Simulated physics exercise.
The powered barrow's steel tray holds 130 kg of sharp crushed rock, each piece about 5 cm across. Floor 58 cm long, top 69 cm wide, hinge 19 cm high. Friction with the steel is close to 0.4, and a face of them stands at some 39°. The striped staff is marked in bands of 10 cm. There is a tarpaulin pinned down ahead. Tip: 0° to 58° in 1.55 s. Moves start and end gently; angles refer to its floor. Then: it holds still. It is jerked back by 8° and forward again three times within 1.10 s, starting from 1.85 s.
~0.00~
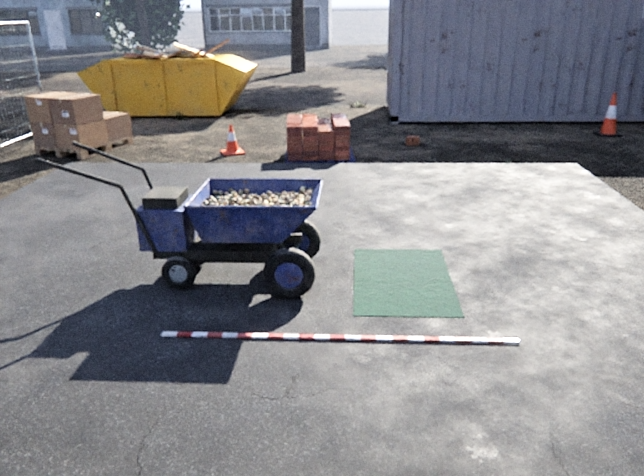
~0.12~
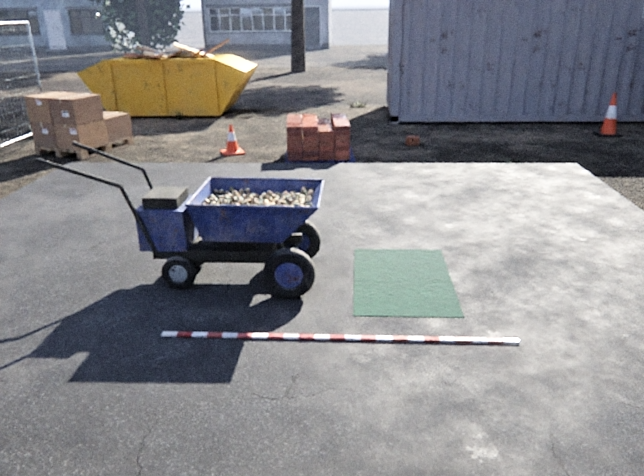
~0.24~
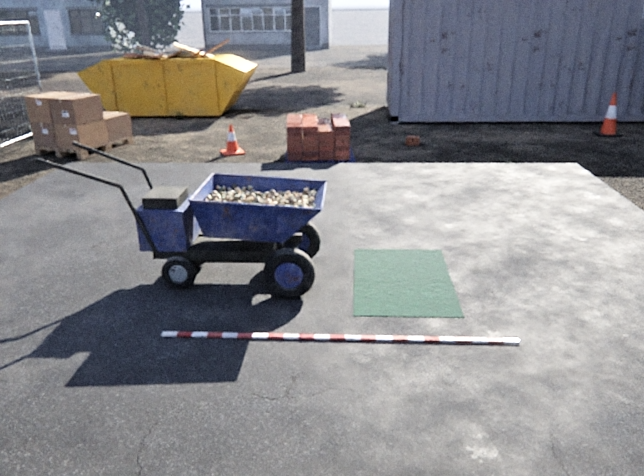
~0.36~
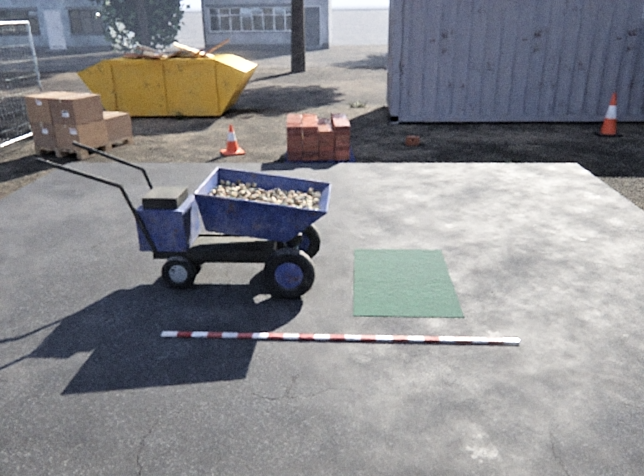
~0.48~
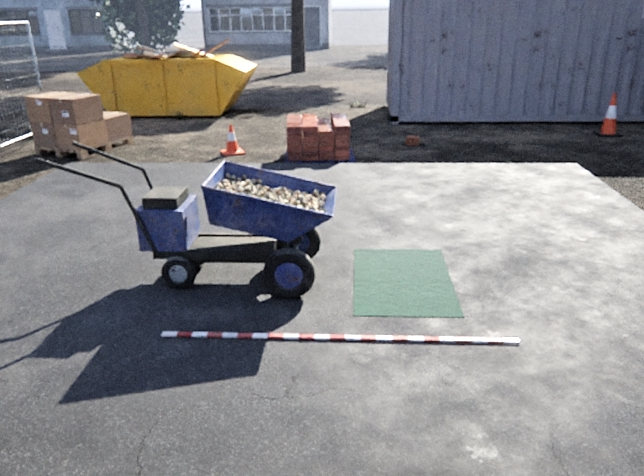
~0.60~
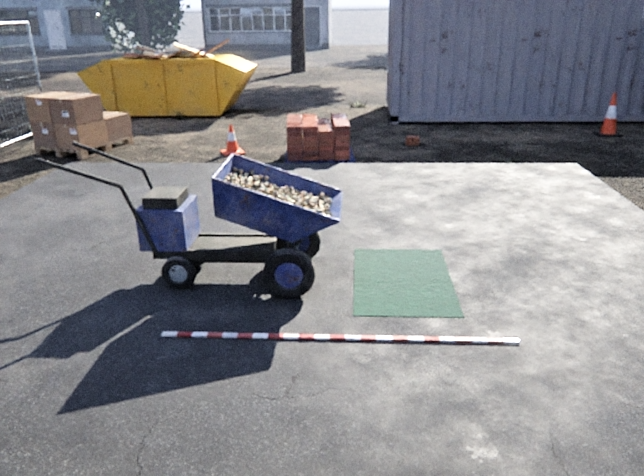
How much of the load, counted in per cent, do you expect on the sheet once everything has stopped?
I expect around 50 per cent on the sheet.
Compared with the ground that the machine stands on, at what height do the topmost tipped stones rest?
Roughly 20 cm above the ground.
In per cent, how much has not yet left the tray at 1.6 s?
Near 100 in a hundred.
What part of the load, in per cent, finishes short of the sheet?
0 per cent or so.
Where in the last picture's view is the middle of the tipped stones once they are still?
About (383, 275).
After 1.2 s the floor is at 49°; 100 % in the tray; the foremost stones are at (352, 234).
After 1.6 s the floor is at 58°; 99 % in the tray, 1 % on the sheet; the foremost stones are at (376, 266).
After 3.4 s the floor is at 58°; 47 % in the tray, 1 % short of the sheet, 51 % on the sheet, 1 % off the sheet elsewhere; the foremost stones are at (435, 275).
After 5.3 s the floor is at 58°; 45 % in the tray, 2 % short of the sheet, 52 % on the sheet, 1 % off the sheet elsewhere; the foremost stones are at (435, 274).
